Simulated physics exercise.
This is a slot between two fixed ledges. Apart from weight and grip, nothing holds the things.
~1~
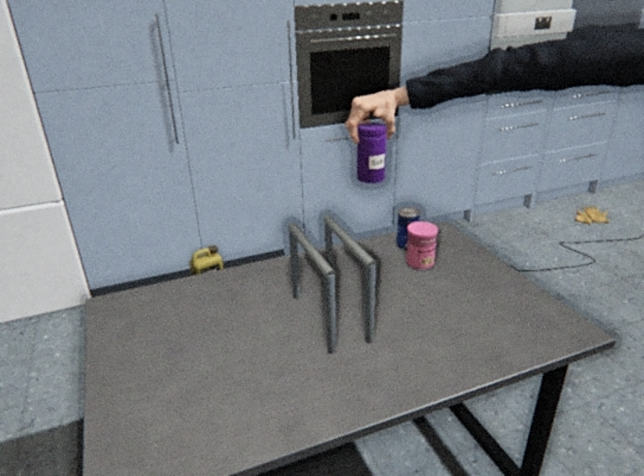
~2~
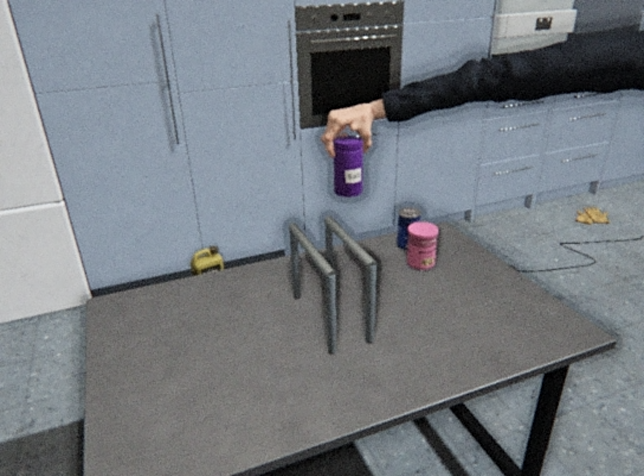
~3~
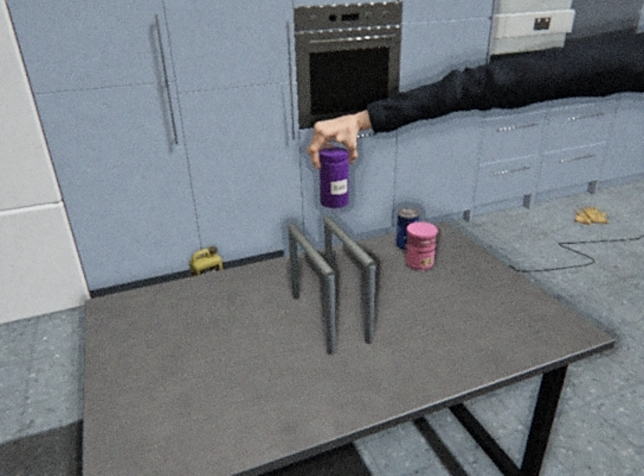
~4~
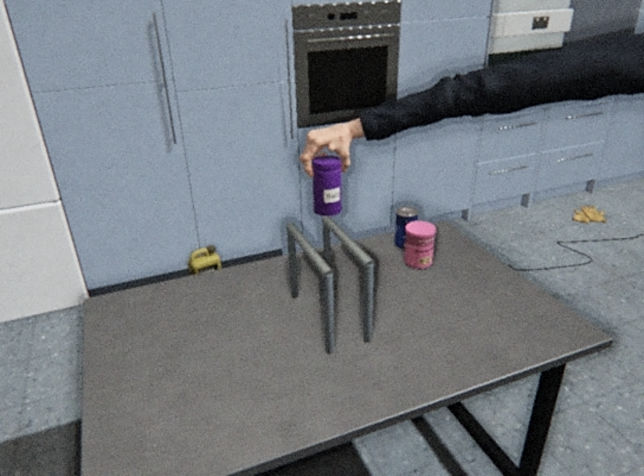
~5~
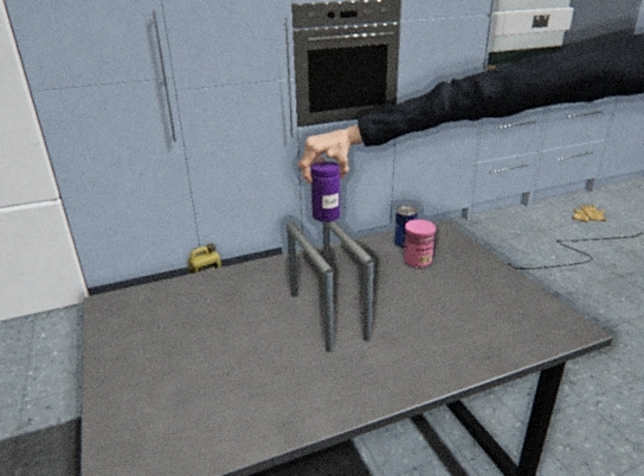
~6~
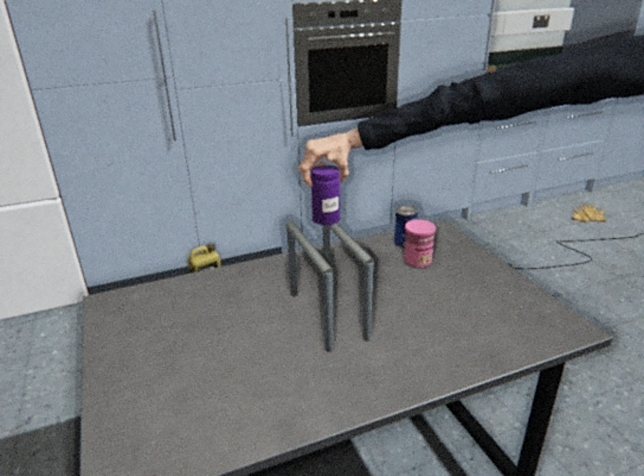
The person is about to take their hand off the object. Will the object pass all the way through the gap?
Yes.
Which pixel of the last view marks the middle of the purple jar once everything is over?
Roughly (327, 296).
Then, 0.20 s after the last picture, purple jar slid about its own width near (326, 215).
Then, 0.30 s after the last picture, purple jar slid well along near (327, 268).
Then, 0.40 s after the last picture, purple jar slid well along near (327, 294).
At rest, moved from the start, purple jar; the other 2 in place. Seen from the same camera at the end, purple jar near (327, 296). The jar goes down the gap.
